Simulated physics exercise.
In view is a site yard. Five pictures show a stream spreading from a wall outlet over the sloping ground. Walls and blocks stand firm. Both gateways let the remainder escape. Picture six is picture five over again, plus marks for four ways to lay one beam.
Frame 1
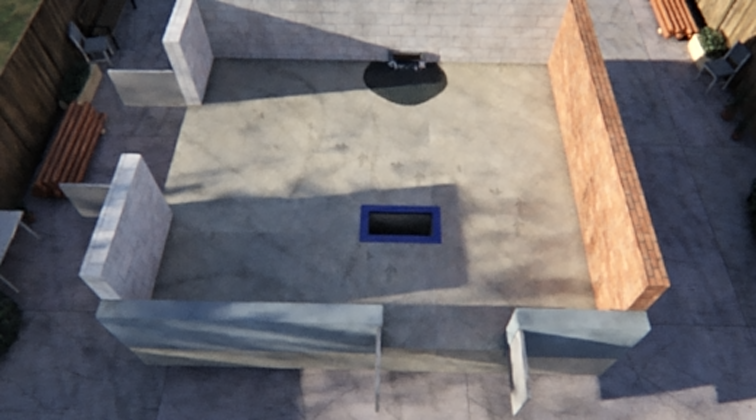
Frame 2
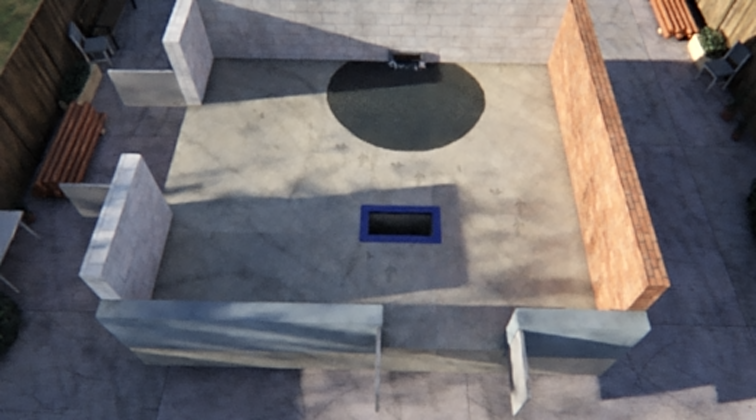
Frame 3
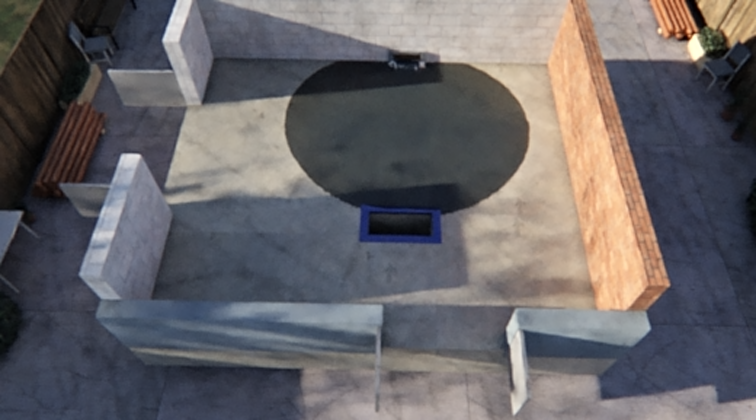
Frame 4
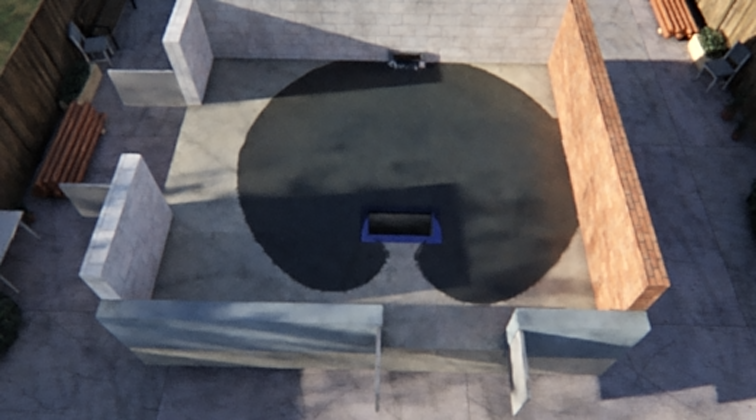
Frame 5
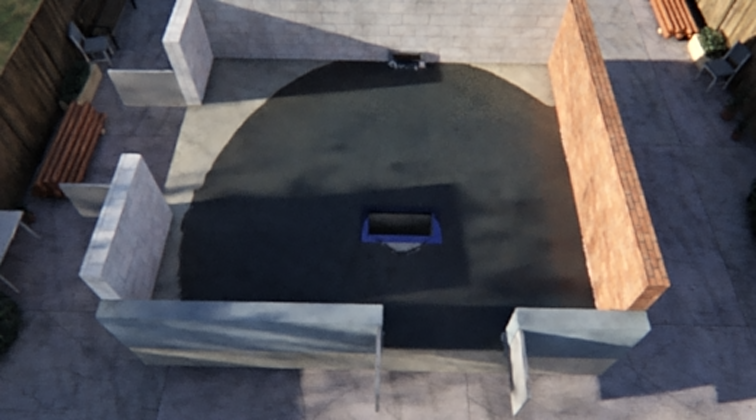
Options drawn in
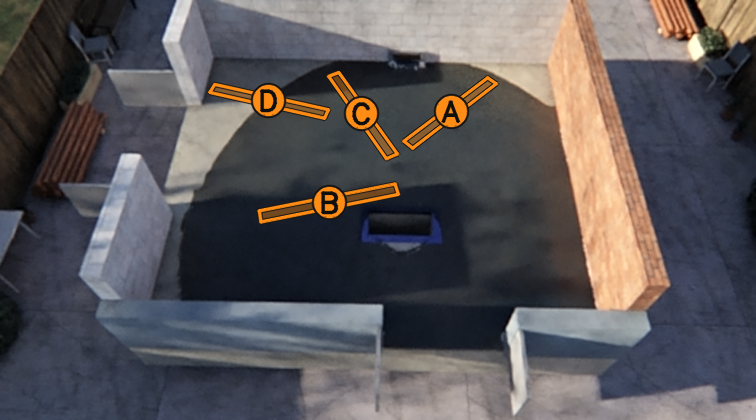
Walled concrete yard with a dark wet patch spreading from an outfall at the back wall, reaching and surrounding a blue-edged drain.
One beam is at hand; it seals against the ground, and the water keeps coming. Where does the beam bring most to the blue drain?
Use spot D.
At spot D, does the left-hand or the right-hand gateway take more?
The right one.
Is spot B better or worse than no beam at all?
It is worse.
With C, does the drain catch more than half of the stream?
No.
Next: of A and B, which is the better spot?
Here it is spot A.
On the marked copy, A from (408, 144) to (492, 80); B from (260, 216) to (396, 189); C from (333, 74) to (391, 156); D from (212, 88) to (326, 113).
Choosing A, about 23 % of the stream goes into the blue drain, about 77 % out by the gates.
Choosing B, about 17 % of the stream goes into the blue drain, about 82 % out by the gates.
Choosing C, about 20 % of the stream goes into the blue drain, about 80 % out by the gates.
Choosing D, about 32 % of the stream goes into the blue drain, about 67 % out by the gates.
